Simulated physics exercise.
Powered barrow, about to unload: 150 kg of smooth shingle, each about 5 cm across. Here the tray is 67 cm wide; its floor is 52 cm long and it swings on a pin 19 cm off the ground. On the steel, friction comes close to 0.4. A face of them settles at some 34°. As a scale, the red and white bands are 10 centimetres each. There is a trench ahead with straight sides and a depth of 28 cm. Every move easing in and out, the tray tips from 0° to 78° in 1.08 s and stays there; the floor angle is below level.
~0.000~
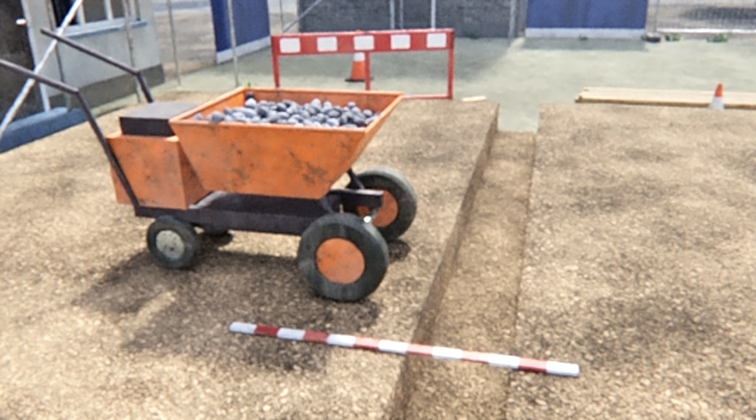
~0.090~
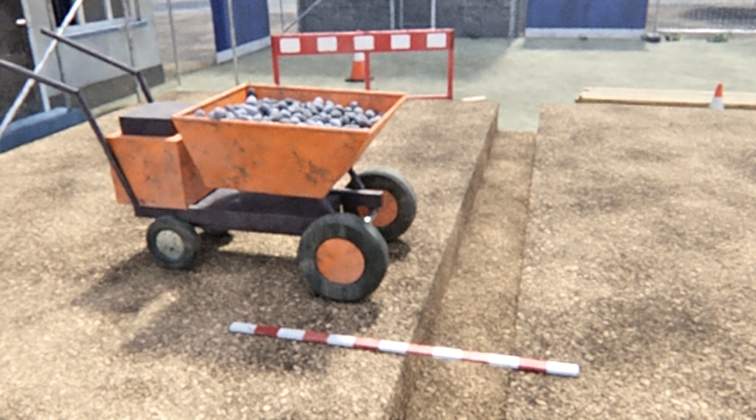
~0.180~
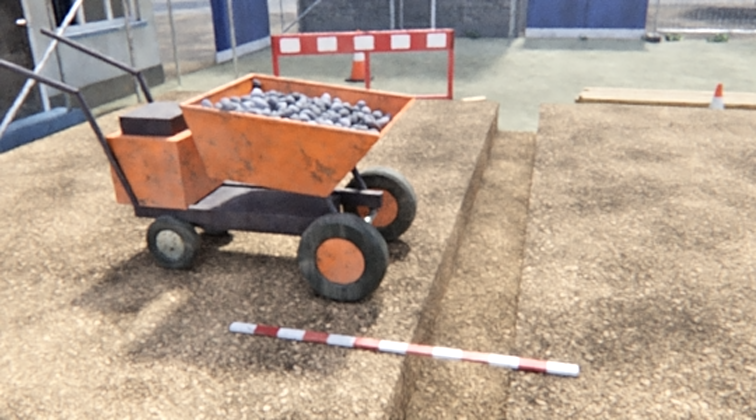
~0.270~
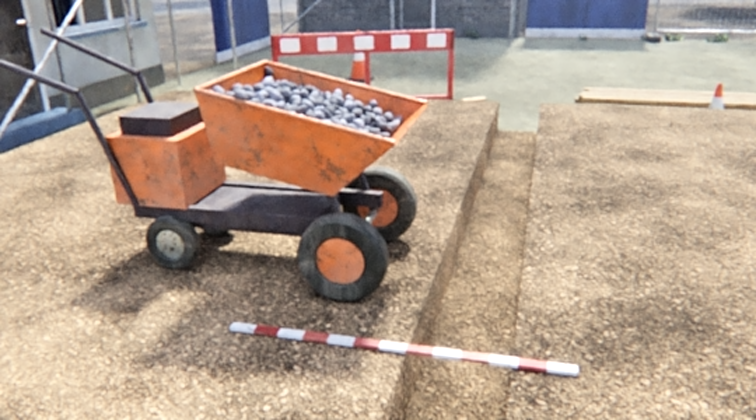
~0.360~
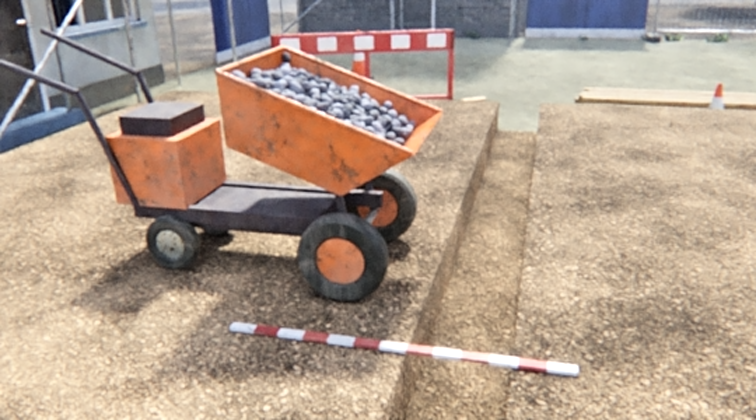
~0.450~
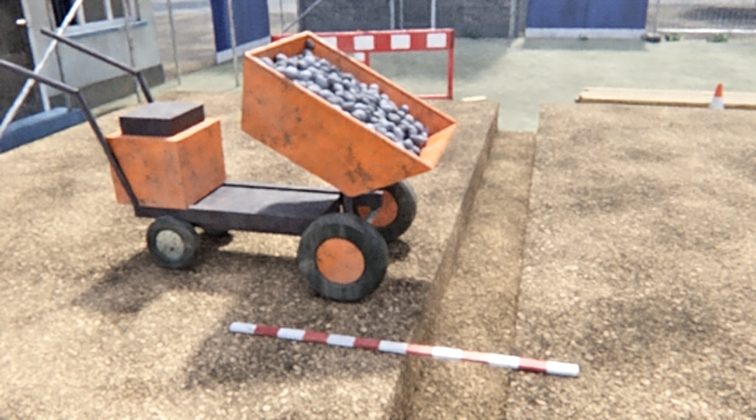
The orange tray of a small four-wheeled barrow, heaped with rounded grey stones, sits nearly level beside a straight-sided trench, then starts to tilt slowly. Its left end rises steadily away from the dark chassis while the right lip dips toward the trench, leaving the tray steeply slanted, stones still inside.
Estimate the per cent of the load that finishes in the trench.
Roughly 33 percent.
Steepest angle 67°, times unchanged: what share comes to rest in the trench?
In that case around 40 percent.
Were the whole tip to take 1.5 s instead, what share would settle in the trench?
Near 40 per cent.
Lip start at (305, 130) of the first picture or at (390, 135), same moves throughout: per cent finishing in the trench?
90 %, then 15 %.
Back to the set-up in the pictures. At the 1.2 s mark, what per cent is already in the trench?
By that moment, roughly 15 per cent of the load.
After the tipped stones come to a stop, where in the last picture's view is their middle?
Middle at around (565, 282), I'd say.
After 0.8 s the floor is at 66°; 100 % in the tray; the foremost stones are at (493, 223).
After 1.2 s the floor is at 78°; 38 % in the tray, 14 % in the trench, 48 % past the trench; the foremost stones are at (661, 303).
After 1.5 s the floor is at 78°; 7 % in the tray, 26 % in the trench, 67 % past the trench; the foremost stones are past the picture's edge.
After 3.5 s the floor is at 78°; 0 % in the tray, 33 % in the trench, 67 % past the trench; the foremost stones are past the picture's edge.
